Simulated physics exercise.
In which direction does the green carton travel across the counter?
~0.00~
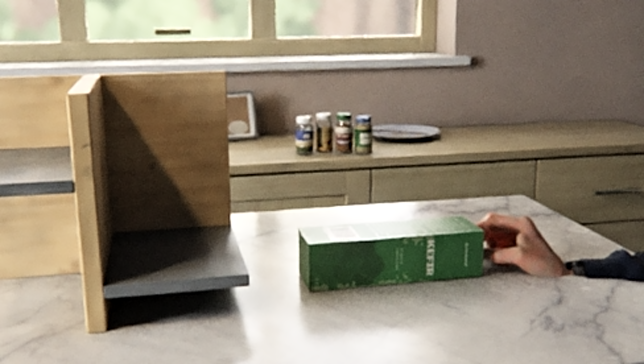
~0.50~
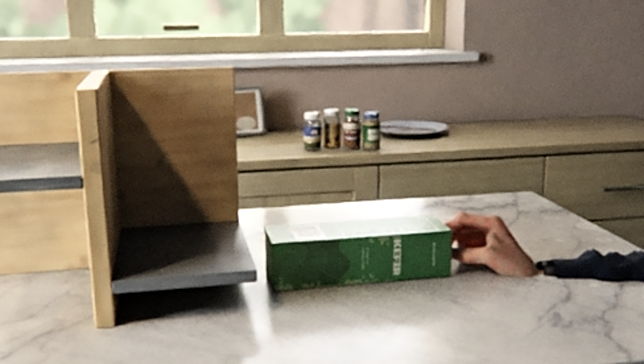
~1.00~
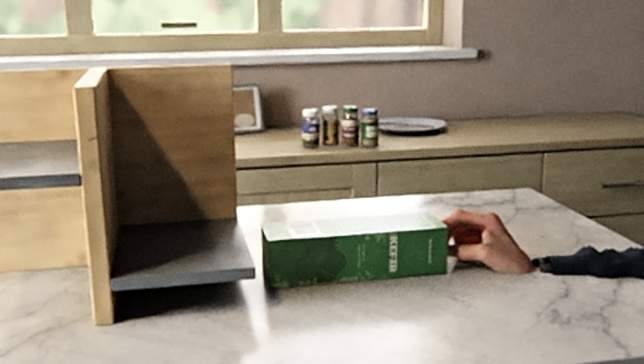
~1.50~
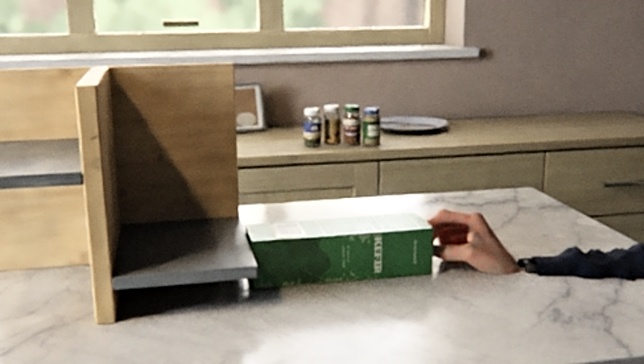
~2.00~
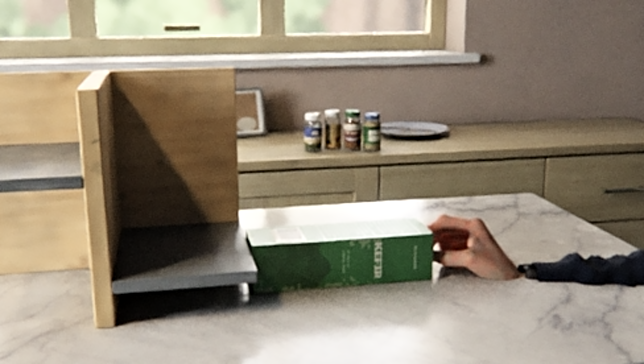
The green carton moves to the left, toward the dark shelf.
